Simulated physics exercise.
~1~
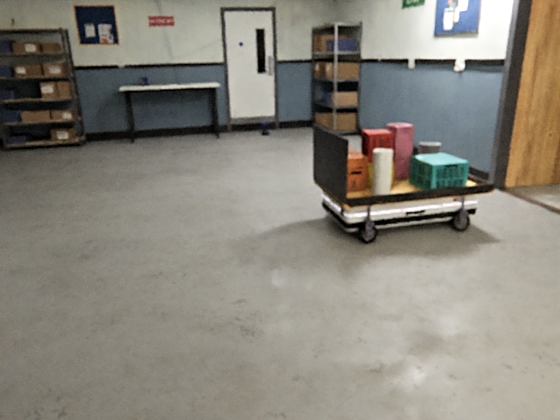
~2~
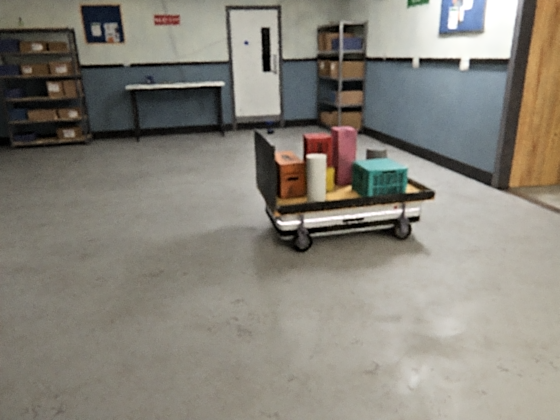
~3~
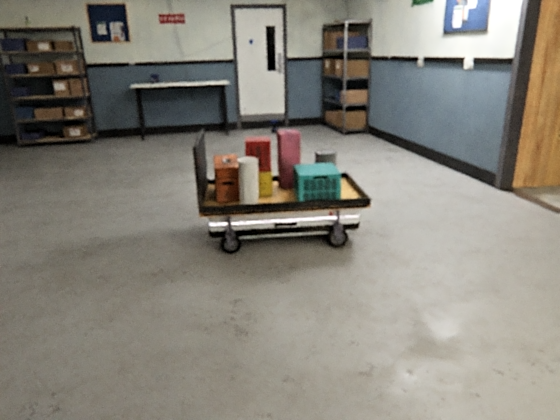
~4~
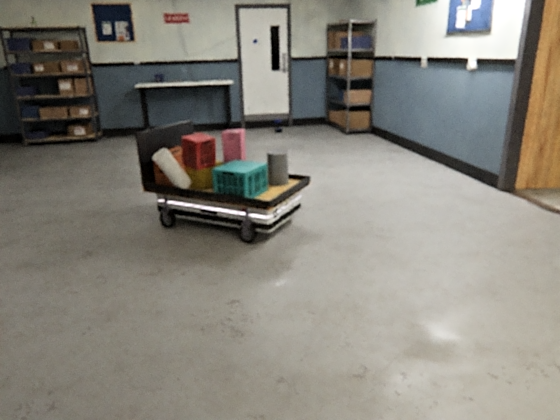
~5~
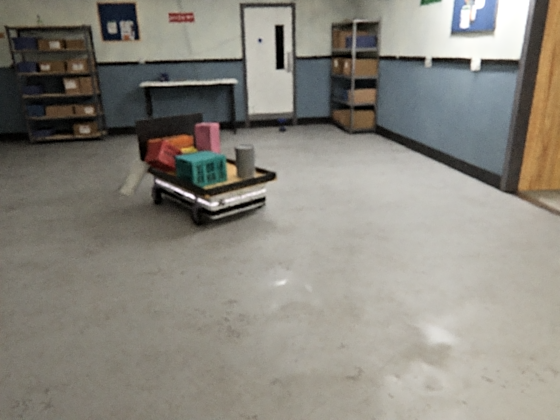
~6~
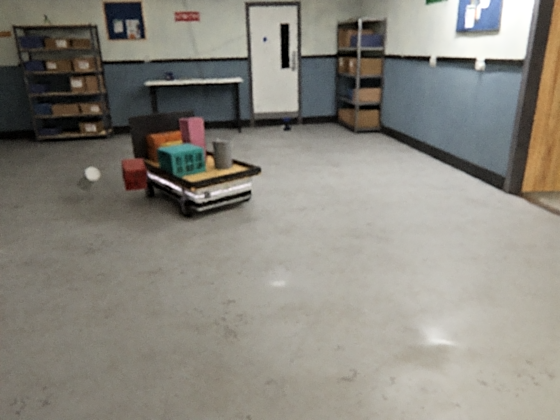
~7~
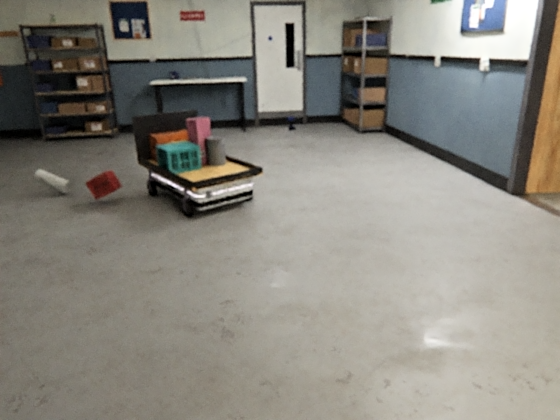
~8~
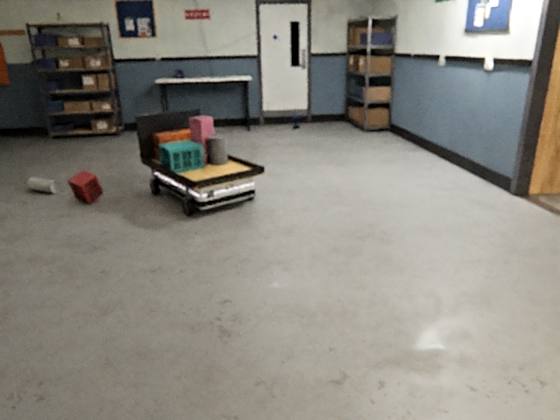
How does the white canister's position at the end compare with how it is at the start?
At the start the white canister stands upright on the cart, but by the end it lies on its side on the floor to the left of the cart.
